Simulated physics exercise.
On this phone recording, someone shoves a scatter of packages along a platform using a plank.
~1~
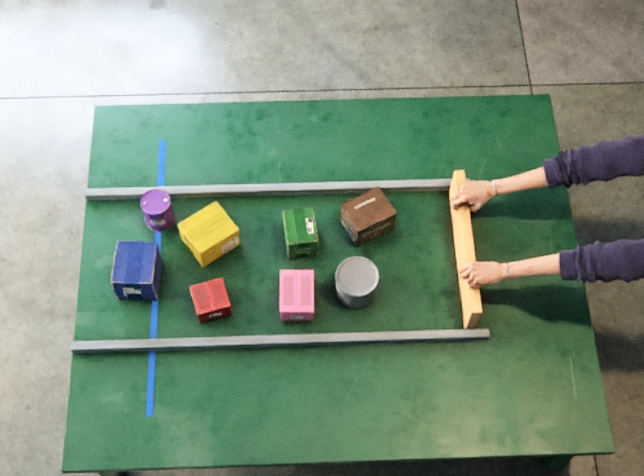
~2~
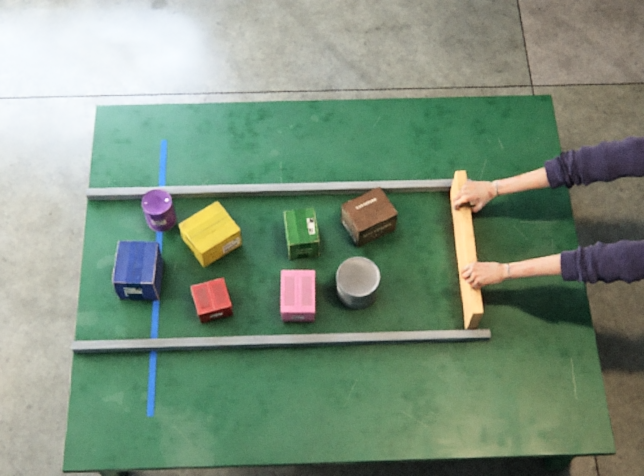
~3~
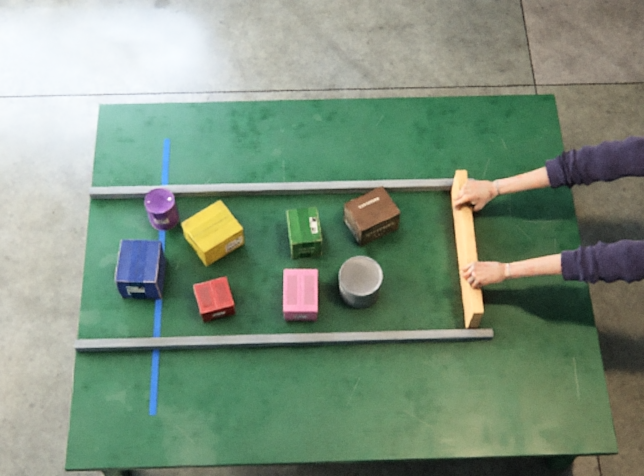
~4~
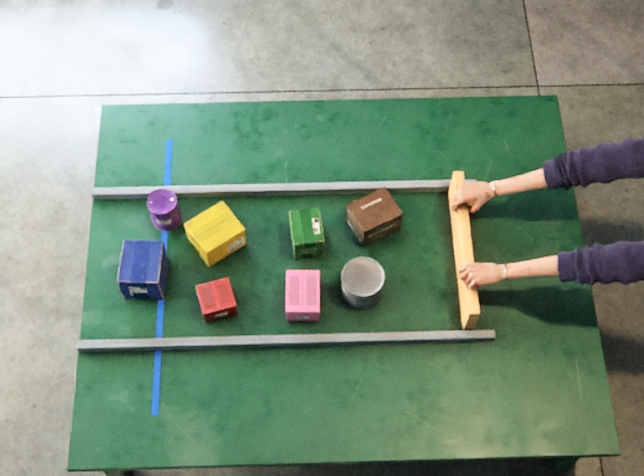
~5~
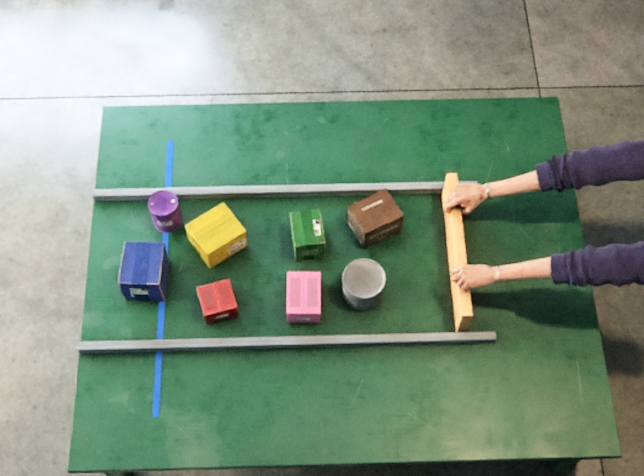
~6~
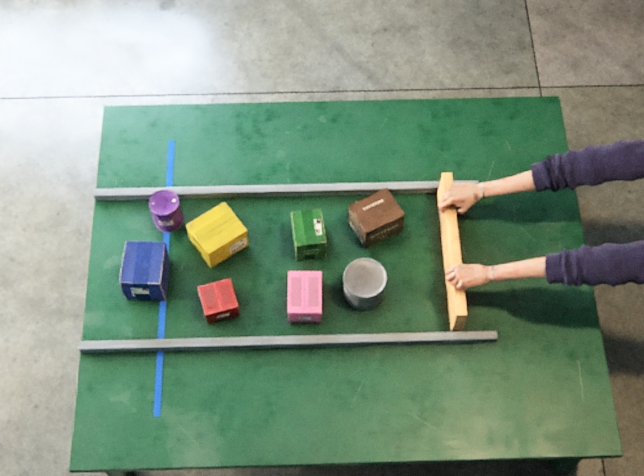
Two hands held a wooden plank upright at the right of a green table scattered with colourful boxes and cans, then slid it slightly left between two rails, while the packages stayed put.
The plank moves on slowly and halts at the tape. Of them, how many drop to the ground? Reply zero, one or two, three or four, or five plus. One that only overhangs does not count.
One or two.
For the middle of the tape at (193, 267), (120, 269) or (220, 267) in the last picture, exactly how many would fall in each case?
So, reaching the ground: 0, then 5, then 0.
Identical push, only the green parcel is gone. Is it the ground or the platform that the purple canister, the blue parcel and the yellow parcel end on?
So the purple canister remains, the blue parcel falls off, the yellow parcel remains.
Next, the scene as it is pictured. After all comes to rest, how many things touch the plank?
In total, 3.
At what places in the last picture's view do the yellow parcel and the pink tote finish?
Yellow parcel: (98, 243); pink tote: (108, 313).
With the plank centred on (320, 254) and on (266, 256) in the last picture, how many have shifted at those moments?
One spot: 4. Other spot: 6.
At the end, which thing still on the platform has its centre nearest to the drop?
The yellow parcel ends up foremost.
Soon after, none off yet; blue parcel at rest near (146, 271); purple canister at rest near (166, 211); yellow parcel at rest near (218, 235).
After that, none off yet; blue parcel at rest near (146, 271); purple canister at rest near (166, 211); yellow parcel displaced a little near (193, 236).
In the end, the number that fall off is one or two; gone, red tote and blue parcel.
